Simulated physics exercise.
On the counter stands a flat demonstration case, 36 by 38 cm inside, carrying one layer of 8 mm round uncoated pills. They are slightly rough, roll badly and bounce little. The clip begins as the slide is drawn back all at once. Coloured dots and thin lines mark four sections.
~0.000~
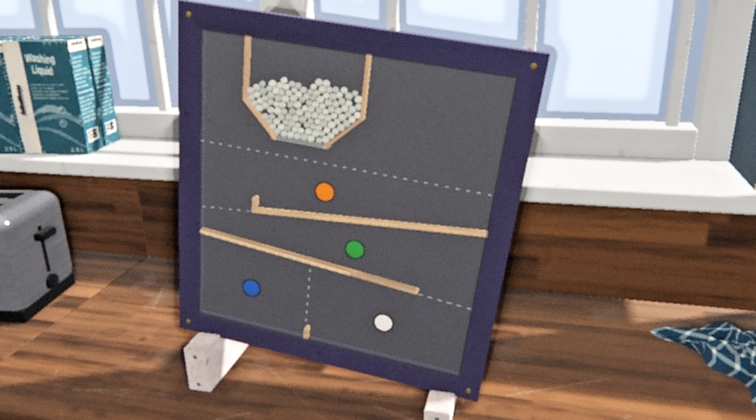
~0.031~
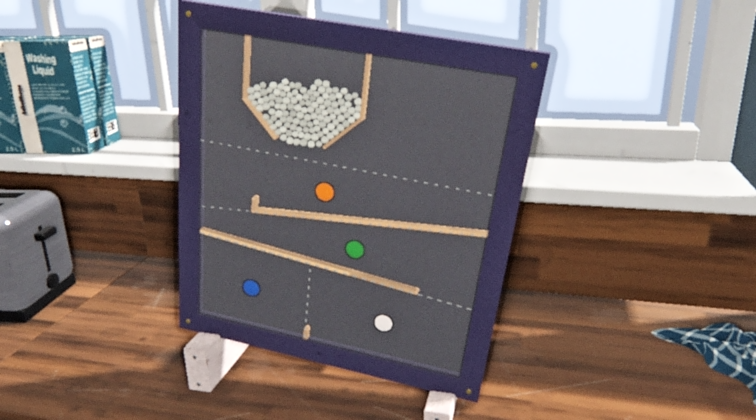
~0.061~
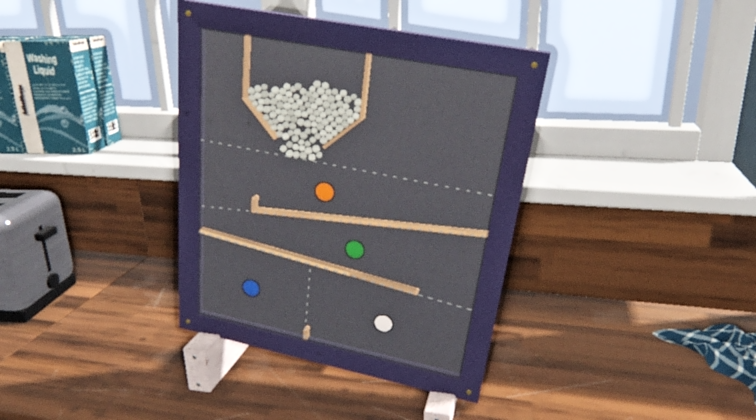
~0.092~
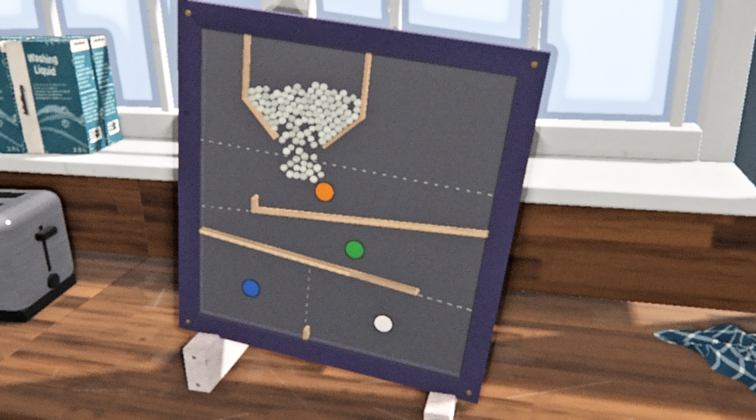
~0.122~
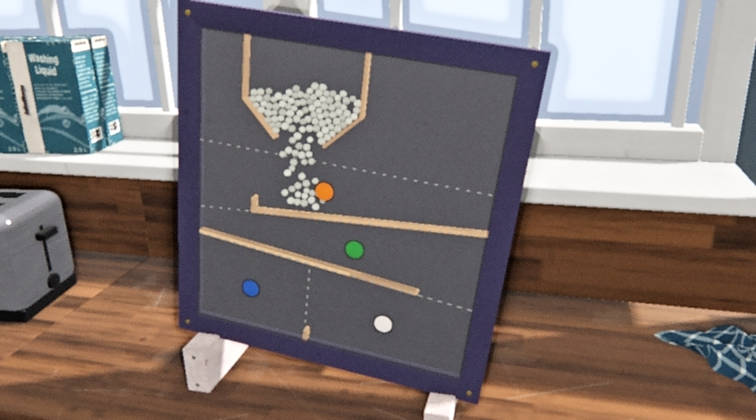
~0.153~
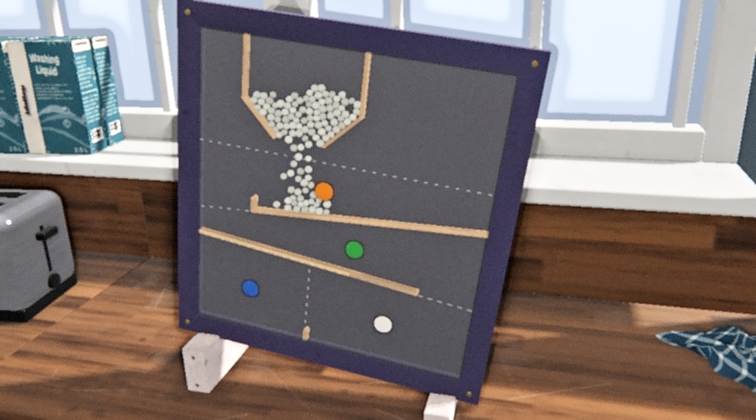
On a kitchen counter, small white balls pour from a funnel onto a ledge below.
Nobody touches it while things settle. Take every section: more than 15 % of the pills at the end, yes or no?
Orange yes, blue no, green no, white no.
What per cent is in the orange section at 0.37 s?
About 80 per cent.
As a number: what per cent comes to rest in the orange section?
About 95 per cent.
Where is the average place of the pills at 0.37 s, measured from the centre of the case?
Some 3 cm left and 3 cm above.
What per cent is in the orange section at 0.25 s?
Roughly 50 per cent.
By 0.25 s, the pills' middle is 4 cm left of and 6 cm above the centre; orange 50 %.
By 0.37 s, the pills' middle is 3 cm left of and 3 cm above the centre; orange 80 %.
By 0.60 s, the pills' middle is 2 cm left of and 1 cm above the centre; orange 95 %, green 5 %.
All still by 2.6 s, orange 95 %, blue 0 %, green 0 %, white 5 %.
